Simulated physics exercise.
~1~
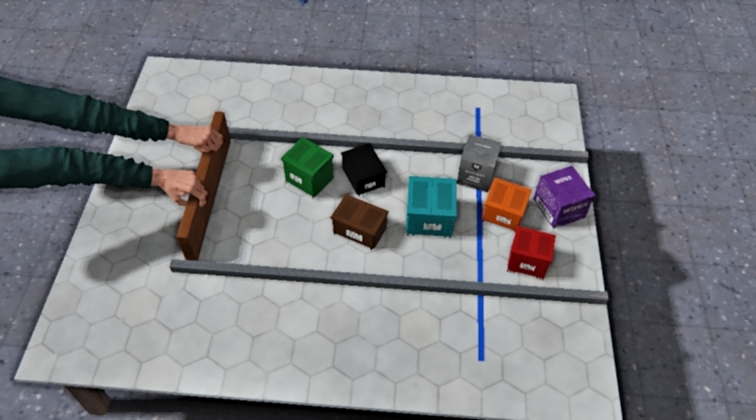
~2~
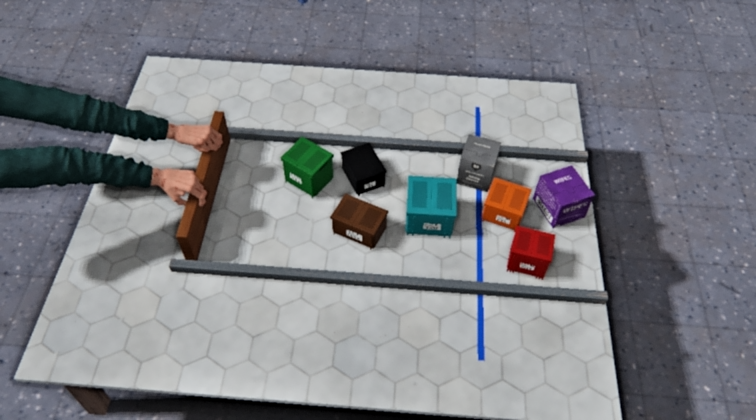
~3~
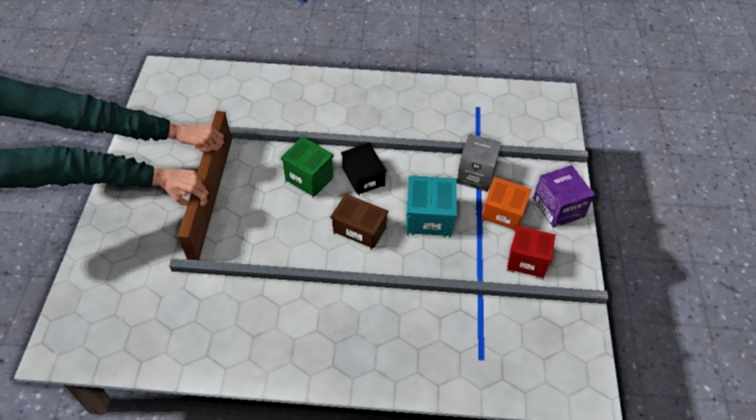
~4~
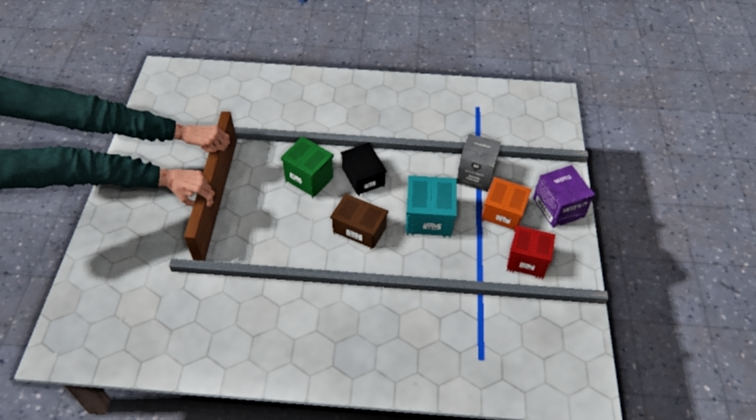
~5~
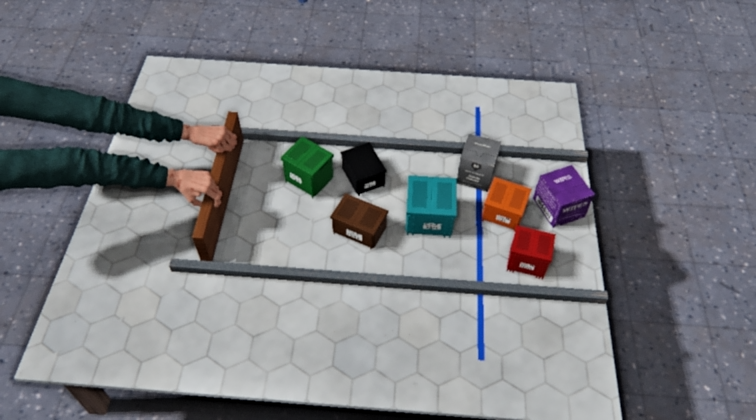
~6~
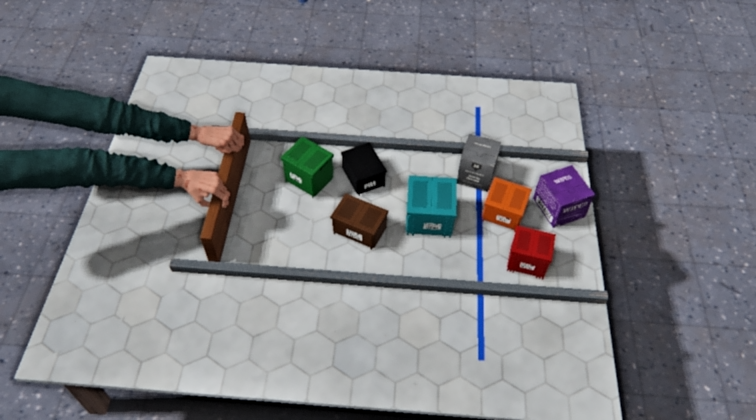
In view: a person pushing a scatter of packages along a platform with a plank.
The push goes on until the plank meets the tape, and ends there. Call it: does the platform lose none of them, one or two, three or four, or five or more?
It loses one or two.
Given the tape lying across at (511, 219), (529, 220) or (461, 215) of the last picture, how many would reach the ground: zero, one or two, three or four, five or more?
Taking the three places in turn: Three or four, three to four, one or two.
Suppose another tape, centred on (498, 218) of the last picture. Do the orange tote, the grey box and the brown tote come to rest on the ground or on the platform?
The orange tote is gone, the grey box stays put, the brown tote stays put.
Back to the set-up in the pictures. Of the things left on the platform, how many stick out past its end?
That adds up to 1.
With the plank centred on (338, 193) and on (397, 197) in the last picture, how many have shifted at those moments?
The counts are 3 and 6.
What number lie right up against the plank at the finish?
2.
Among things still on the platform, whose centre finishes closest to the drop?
That would be the orange tote.
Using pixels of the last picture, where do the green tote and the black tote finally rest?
The one named first is at (501, 174), the next at (535, 170).
Early on, none off yet; purple box at rest near (563, 197); red tote at rest near (530, 253); orange tote at rest near (506, 205).
A while later, none off yet; purple box travelled a little near (583, 193); red tote at rest near (530, 253); orange tote travelled about its own width near (546, 203).
Finally, the number that fall off is one or two; lost, purple box.
